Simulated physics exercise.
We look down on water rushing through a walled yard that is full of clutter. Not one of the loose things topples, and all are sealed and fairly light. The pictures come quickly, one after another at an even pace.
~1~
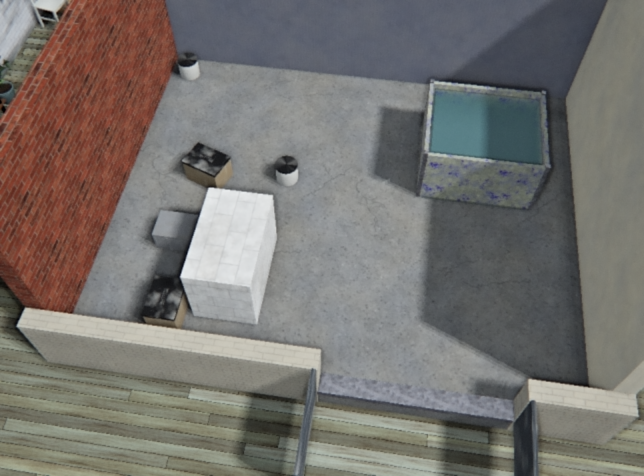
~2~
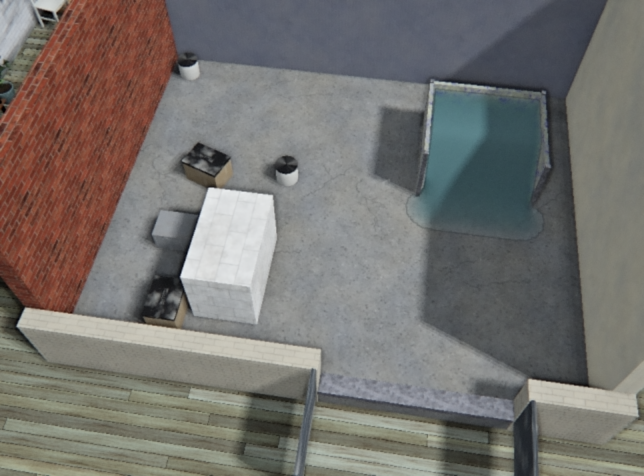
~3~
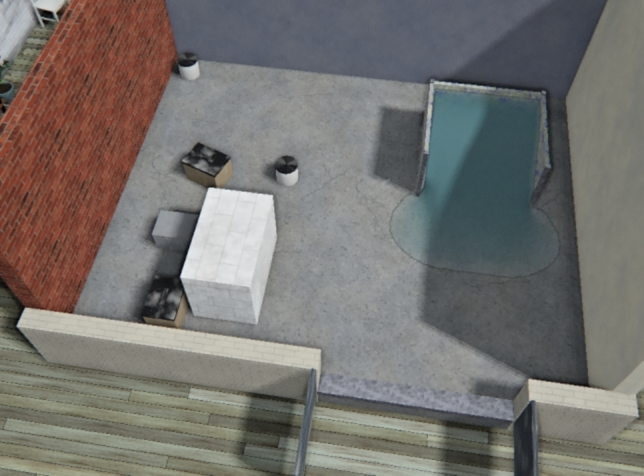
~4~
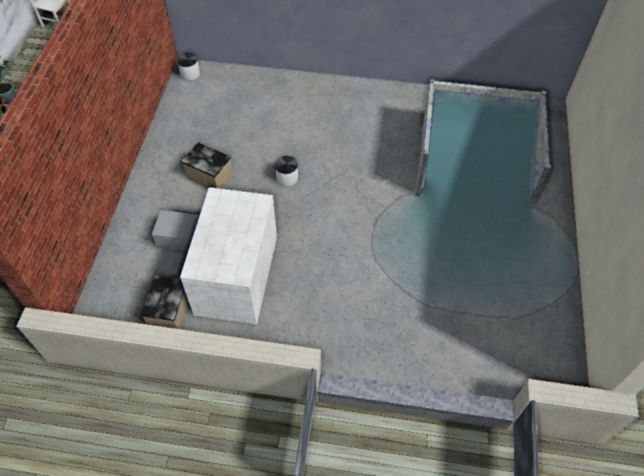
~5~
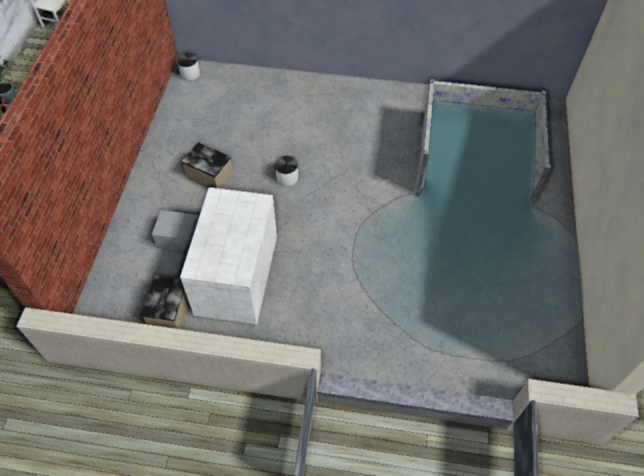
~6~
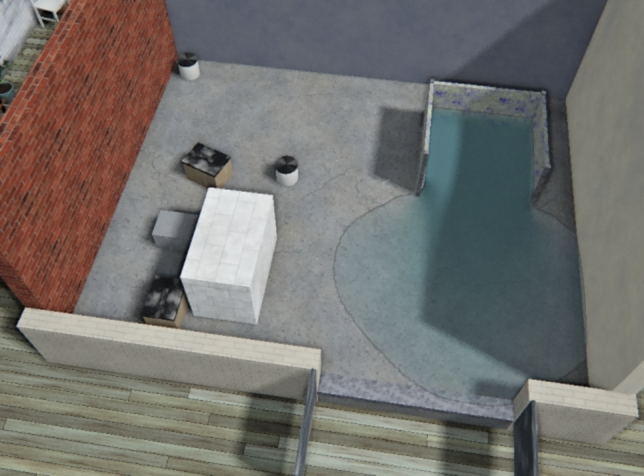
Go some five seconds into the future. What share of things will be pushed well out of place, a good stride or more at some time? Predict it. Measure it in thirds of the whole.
The portion knocked well out of place is smaller than a third.
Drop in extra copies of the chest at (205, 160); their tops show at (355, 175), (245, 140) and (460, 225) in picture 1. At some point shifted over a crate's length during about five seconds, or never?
Copy one: Barely shifts; copy two: Barely shifts; copy three: Slides well clear.
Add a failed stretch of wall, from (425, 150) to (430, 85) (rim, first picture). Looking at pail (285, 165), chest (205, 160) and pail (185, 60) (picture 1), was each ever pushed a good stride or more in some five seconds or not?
The first: Went past that; the second: Went past that; the third: Went past that.
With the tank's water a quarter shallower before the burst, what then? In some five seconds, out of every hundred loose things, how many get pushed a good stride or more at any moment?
I'd put it near 0 percent.
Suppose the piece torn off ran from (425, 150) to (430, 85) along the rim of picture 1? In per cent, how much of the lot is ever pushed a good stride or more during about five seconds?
About 80 %.
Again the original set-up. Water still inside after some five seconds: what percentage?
About 52 per cent.
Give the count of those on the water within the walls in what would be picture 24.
That comes out at 0.
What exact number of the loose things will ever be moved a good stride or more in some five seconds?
I make it 0 in total.
A moment on, 0 of 5 are well off their spots; 0 afloat.
Next, 0 of 5 are well off their spots; 0 afloat.
Later, 0 of 5 are well off their spots; 0 afloat.
In the end, 0 of 5 are well off their spots, and 0 have been at some point; 0 afloat.
